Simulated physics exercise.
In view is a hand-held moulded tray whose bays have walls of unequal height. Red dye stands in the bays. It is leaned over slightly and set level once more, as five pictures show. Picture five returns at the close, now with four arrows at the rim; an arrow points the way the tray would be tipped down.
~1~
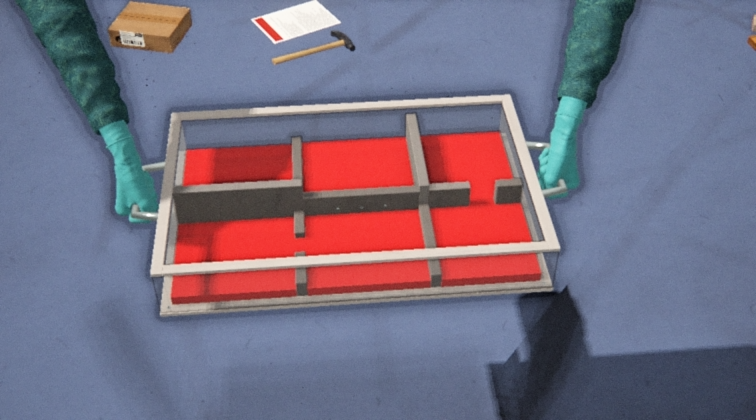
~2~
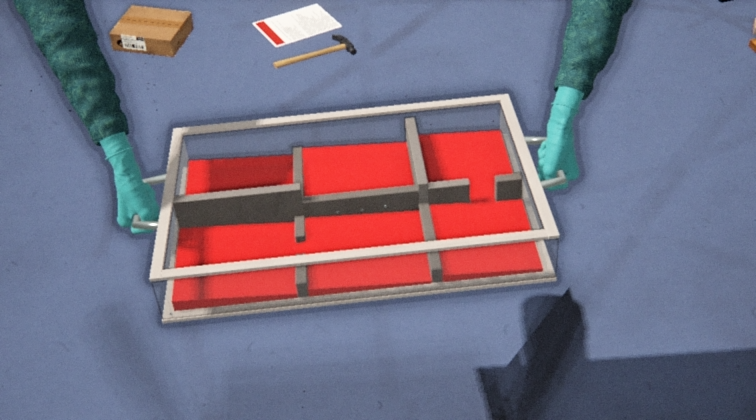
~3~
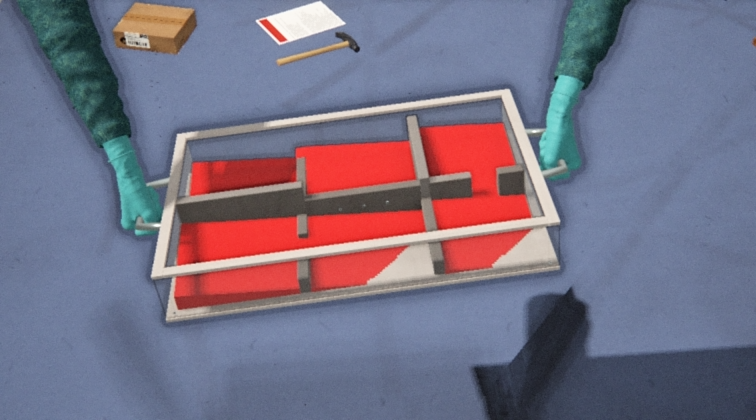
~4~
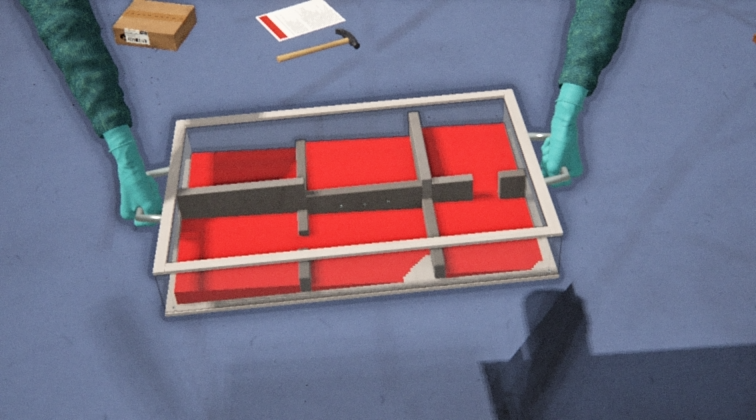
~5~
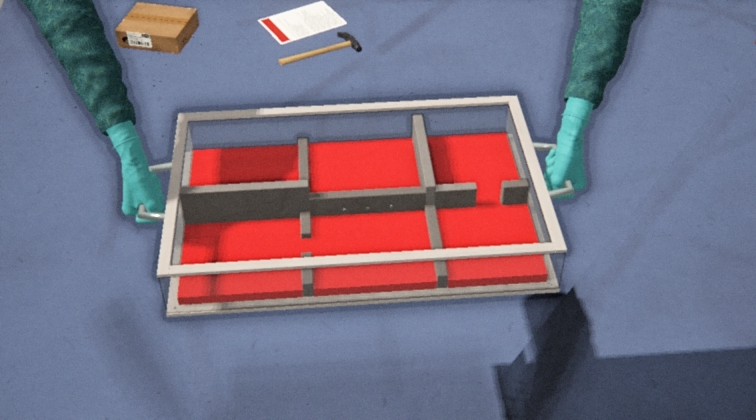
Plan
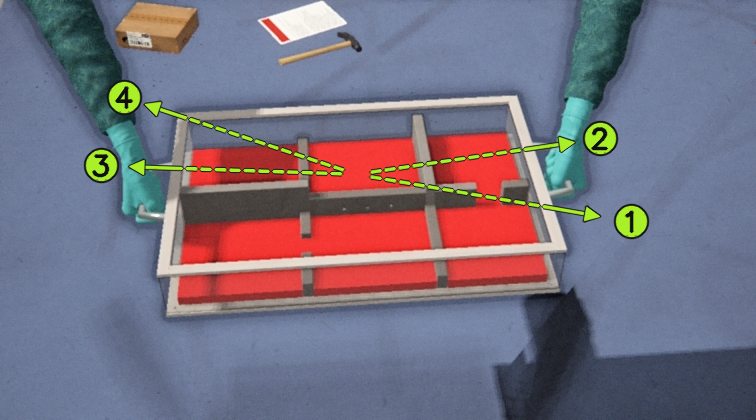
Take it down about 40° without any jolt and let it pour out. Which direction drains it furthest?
Take 1.
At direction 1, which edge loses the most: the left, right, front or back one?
The right rim.
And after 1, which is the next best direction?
It is 4.
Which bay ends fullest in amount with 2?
The back right bay.
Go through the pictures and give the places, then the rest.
The tray is level; deepest in the back right bay, at (463, 167), shallowest in the back left.
Tipped about 5° down to the back left; no wall is crossed.
Tipped about 8° down to the back left; liquid runs over the wall between the back left and back middle bays.
Tipped about 4° down to the back left; no wall is crossed.
The tray is level; deepest in the front right bay, at (486, 239), shallowest in the back left.
On the marked copy, 1 ends at (594, 215); 2 ends at (569, 142); 3 ends at (134, 166); 4 ends at (149, 106).
With 1, about 26 % stays in the tray, the largest part in the front right bay.
With 2, about 49 % stays in the tray, the largest part in the back right bay.
With 3, about 58 % stays in the tray, the largest part in the back left bay.
With 4, about 33 % stays in the tray, the largest part in the back left bay.
